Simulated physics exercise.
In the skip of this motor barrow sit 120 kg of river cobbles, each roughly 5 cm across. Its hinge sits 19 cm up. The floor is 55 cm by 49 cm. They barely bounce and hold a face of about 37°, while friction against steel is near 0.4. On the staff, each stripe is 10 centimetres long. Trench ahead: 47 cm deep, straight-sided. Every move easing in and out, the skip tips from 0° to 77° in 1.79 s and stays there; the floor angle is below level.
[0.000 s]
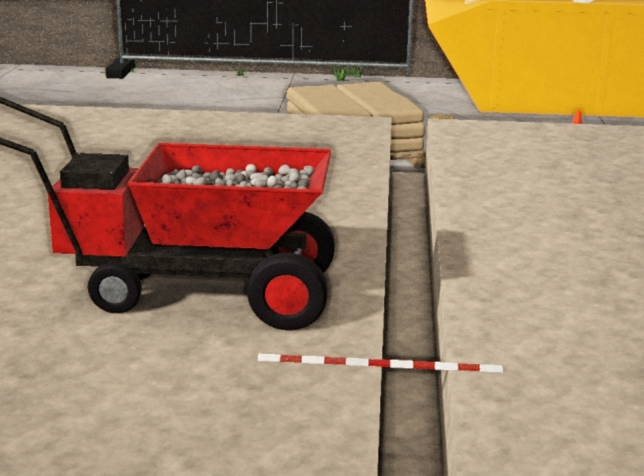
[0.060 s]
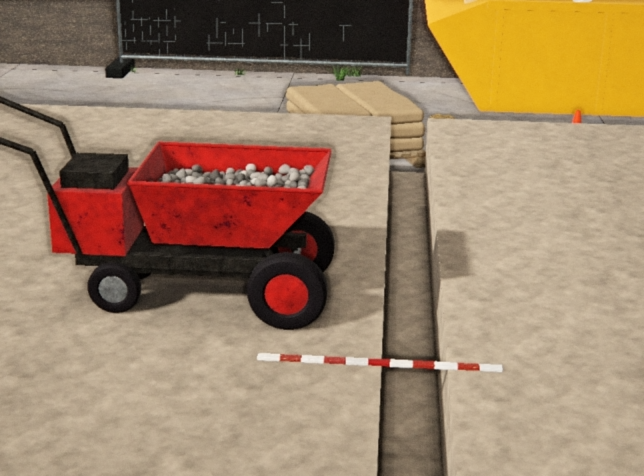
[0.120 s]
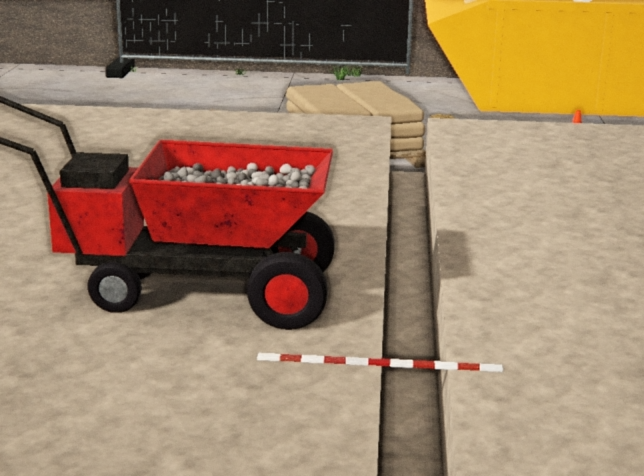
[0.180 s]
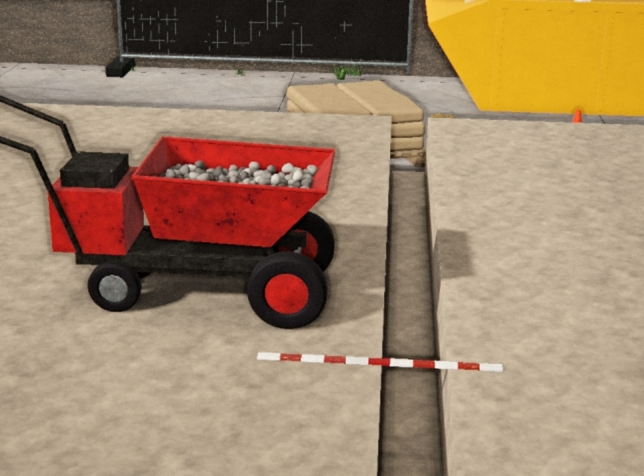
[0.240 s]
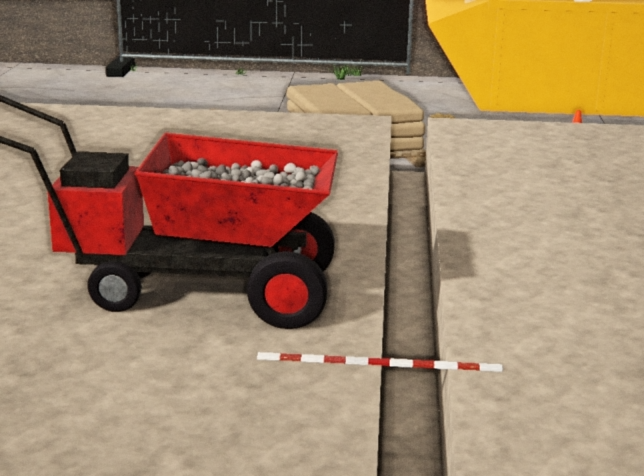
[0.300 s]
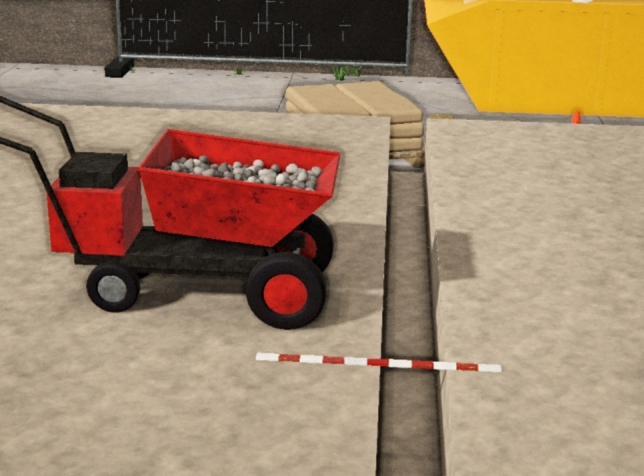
The red skip of the motor barrow tilts slightly forward to the right, carrying grey stones.
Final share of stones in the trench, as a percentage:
66 per cent.
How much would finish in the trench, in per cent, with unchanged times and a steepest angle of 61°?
Roughly 60% would end there.
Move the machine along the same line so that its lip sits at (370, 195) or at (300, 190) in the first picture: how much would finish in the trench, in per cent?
I'd expect close to 15 per cent at the first and 95 per cent at the second.
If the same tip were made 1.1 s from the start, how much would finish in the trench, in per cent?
About 60 percent, I'd say.
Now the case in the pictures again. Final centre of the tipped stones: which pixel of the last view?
In the last view, about (425, 369).
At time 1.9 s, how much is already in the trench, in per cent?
About 40%.
After 1.3 s the floor is at 65°; 99 % in the skip, 1 % in the trench; the foremost stones are at (409, 257).
After 1.9 s the floor is at 77°; 37 % in the skip, 39 % in the trench, 24 % past the trench; the foremost stones are at (527, 305).
After 2.2 s the floor is at 77°; 8 % in the skip, 58 % in the trench, 35 % past the trench; the foremost stones are at (588, 317).
After 4.2 s the floor is at 77°; 0 % in the skip, 66 % in the trench, 34 % past the trench; the foremost stones are at (610, 316).
